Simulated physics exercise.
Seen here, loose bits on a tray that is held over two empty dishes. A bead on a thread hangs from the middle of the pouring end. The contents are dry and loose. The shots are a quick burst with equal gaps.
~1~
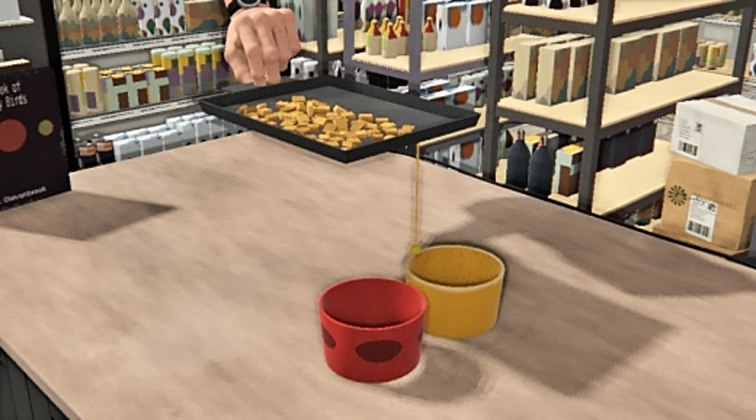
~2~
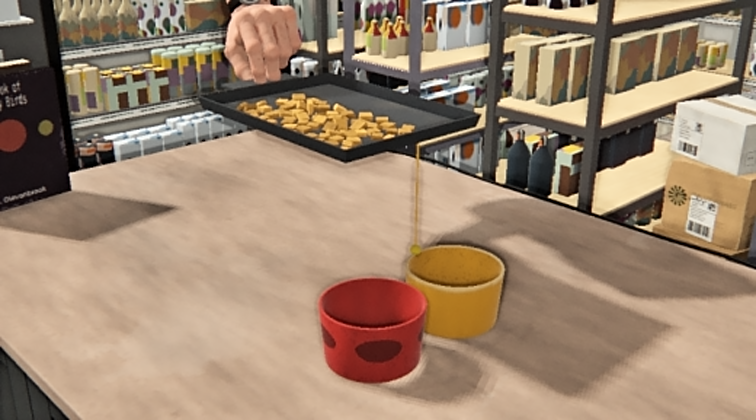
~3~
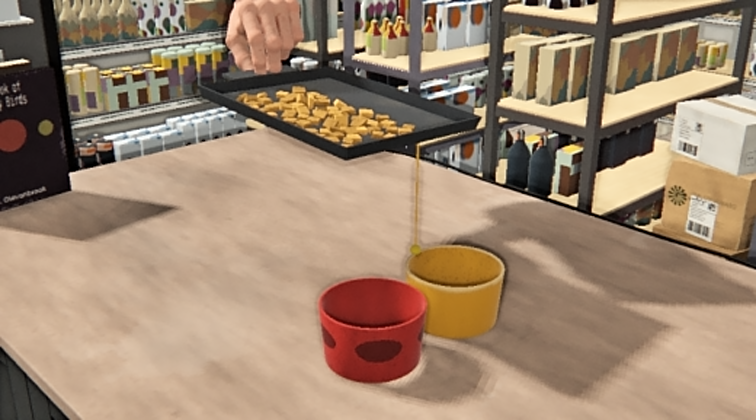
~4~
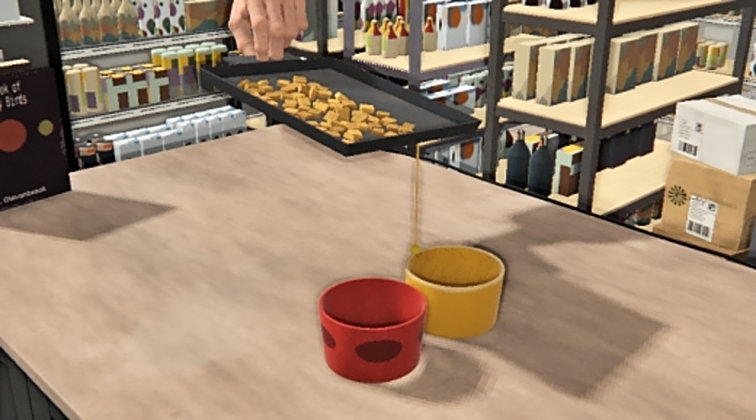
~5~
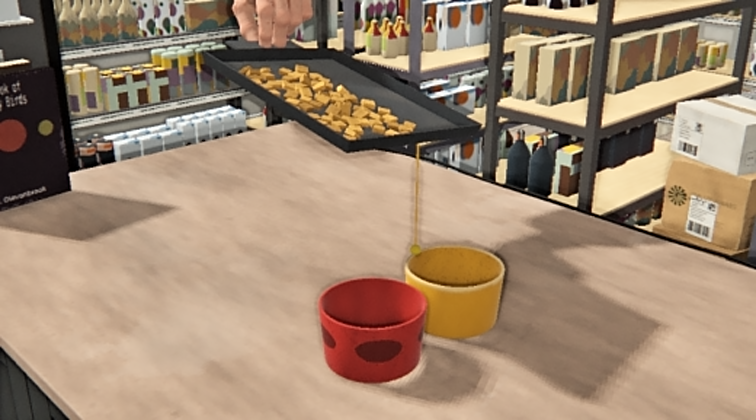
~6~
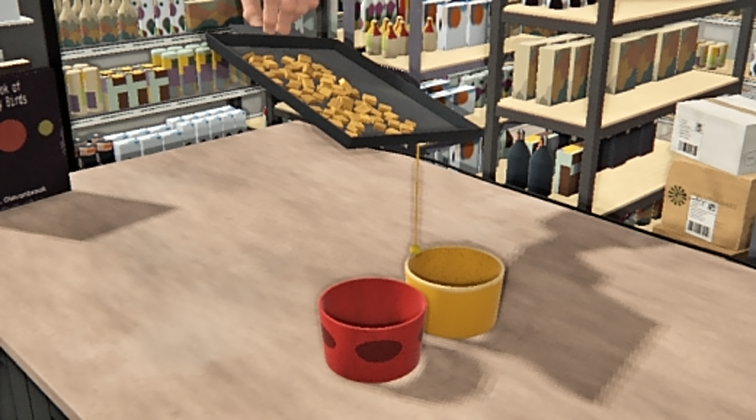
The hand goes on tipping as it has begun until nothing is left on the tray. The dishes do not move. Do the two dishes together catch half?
Together they catch less than half.
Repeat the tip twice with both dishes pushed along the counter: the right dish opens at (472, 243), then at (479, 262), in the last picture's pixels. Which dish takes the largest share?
At the first place the right dish, at the second the right dish.
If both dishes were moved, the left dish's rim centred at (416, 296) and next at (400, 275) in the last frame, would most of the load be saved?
The first try: Below a half. The second: Above a half.
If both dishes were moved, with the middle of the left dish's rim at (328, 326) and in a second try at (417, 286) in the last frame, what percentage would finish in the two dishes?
First some 0, then 70 per cent.
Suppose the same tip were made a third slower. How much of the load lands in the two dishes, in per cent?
Near 30 %.
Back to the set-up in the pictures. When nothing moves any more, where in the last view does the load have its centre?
At about (474, 290).
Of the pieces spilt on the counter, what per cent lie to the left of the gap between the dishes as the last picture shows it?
It comes to 0 per cent or so.
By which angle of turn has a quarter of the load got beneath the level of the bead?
At some 80 degrees.
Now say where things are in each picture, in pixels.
Corners of the pouring end (345, 149) and (476, 113), level; middle of the load (320, 122), cereal squares; left dish (410, 346); right dish (491, 304); bead on its thread (416, 250), in the first frame.
Corners of the pouring end (346, 148) and (476, 114), level; middle of the load (320, 120), in the second frame.
Corners of the pouring end (346, 146) and (477, 116), tipped barely, lowest at the right corner; middle of the load (321, 115), in the third frame.
Corners of the pouring end (348, 142) and (477, 119), tipped a little, lowest at the right corner; middle of the load (322, 108), in the fourth frame.
Corners of the pouring end (350, 138) and (478, 123), tipped a little, lowest at the right corner; middle of the load (323, 100), in the fifth frame.
Corners of the pouring end (352, 135) and (477, 127), tipped clearly, lowest at the right corner; middle of the load (325, 93); left dish (410, 346); right dish (491, 304), in the sixth frame.
Just after the last frame, tray tipped steeply; almost all on the tray; about a tenth in the air.
A moment on, tray tipped past a quarter turn; just a few on the tray; roughly a quarter in the right dish; roughly a third outside both; roughly a quarter in the air.
Further on, tray tipped past a quarter turn; roughly a third in the right dish; roughly two thirds outside both.
When it is over, tray tipped past a quarter turn; not one in the left dish; roughly a third in the right dish; roughly two thirds outside both.
